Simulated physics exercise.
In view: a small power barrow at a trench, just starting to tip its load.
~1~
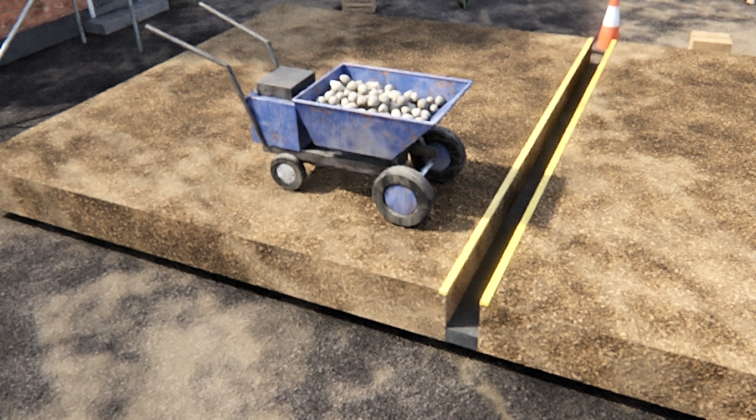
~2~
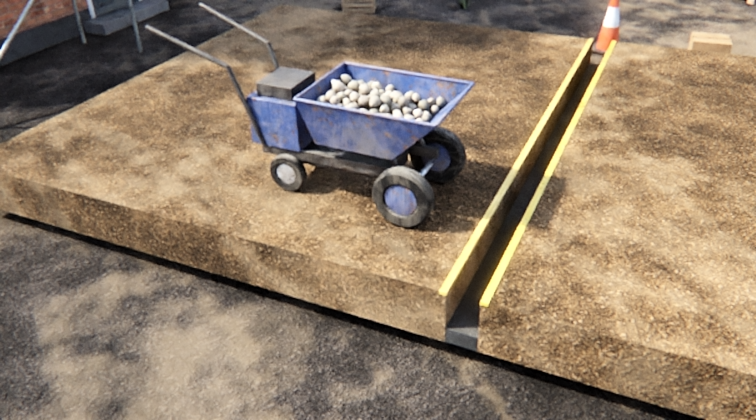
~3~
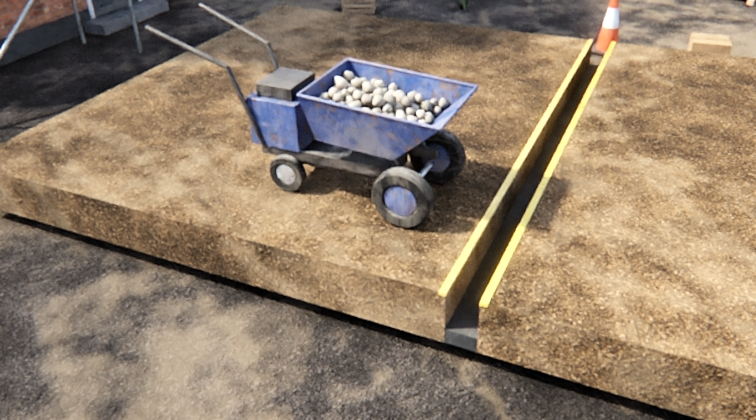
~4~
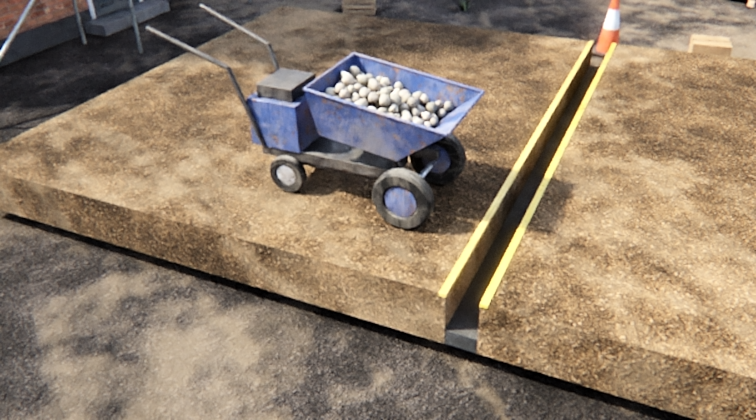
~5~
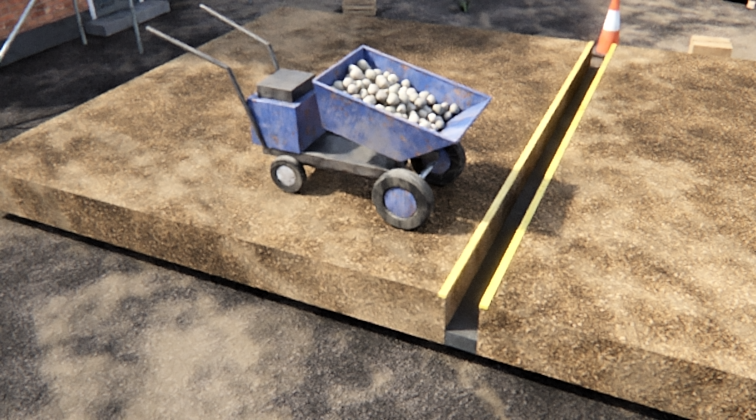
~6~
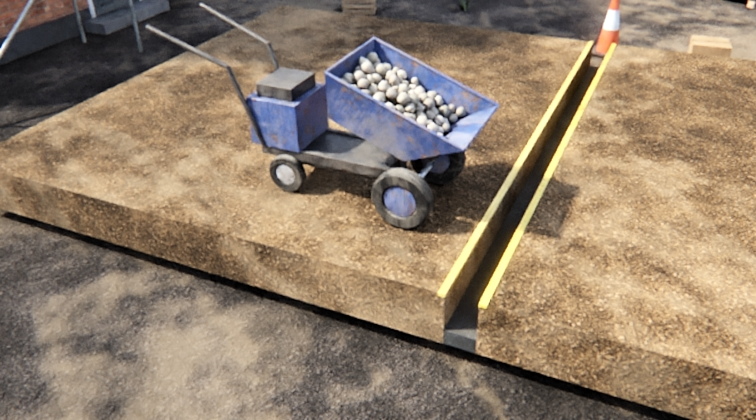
A blue power barrow's skip, loaded with pebbles, tilts gradually toward a yellow-edged trench.
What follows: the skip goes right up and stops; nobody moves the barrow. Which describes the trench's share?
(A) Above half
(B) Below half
Below half.
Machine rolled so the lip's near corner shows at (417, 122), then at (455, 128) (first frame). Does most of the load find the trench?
For the first case I'd say upwards of half, and for the second case a smaller fraction.
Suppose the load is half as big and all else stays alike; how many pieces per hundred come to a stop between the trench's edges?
Some 30 per cent.
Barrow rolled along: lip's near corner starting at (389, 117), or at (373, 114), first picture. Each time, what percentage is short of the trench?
Trial 1 around 20 %, trial 2 around 30 %.
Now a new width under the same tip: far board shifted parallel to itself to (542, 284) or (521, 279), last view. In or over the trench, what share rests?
About 100 %, then 70 %.
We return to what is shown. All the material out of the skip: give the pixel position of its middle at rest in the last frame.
The centre comes to rest near (552, 228).
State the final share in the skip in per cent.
Share in the skip: Around 0 %.
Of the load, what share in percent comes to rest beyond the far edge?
70 %.
Soon after the last picture, skip tipped steeply; all in the skip.
A little later, skip tipped right over; about half in the skip; a small part in or heaped over the trench; about a third beyond it; a small part falling.
Later still, skip tipped right over; a small part in the skip; about a quarter in or heaped over the trench; about two thirds beyond it.
By the end, skip tipped right over; about a third in or heaped over the trench; about two thirds beyond it.
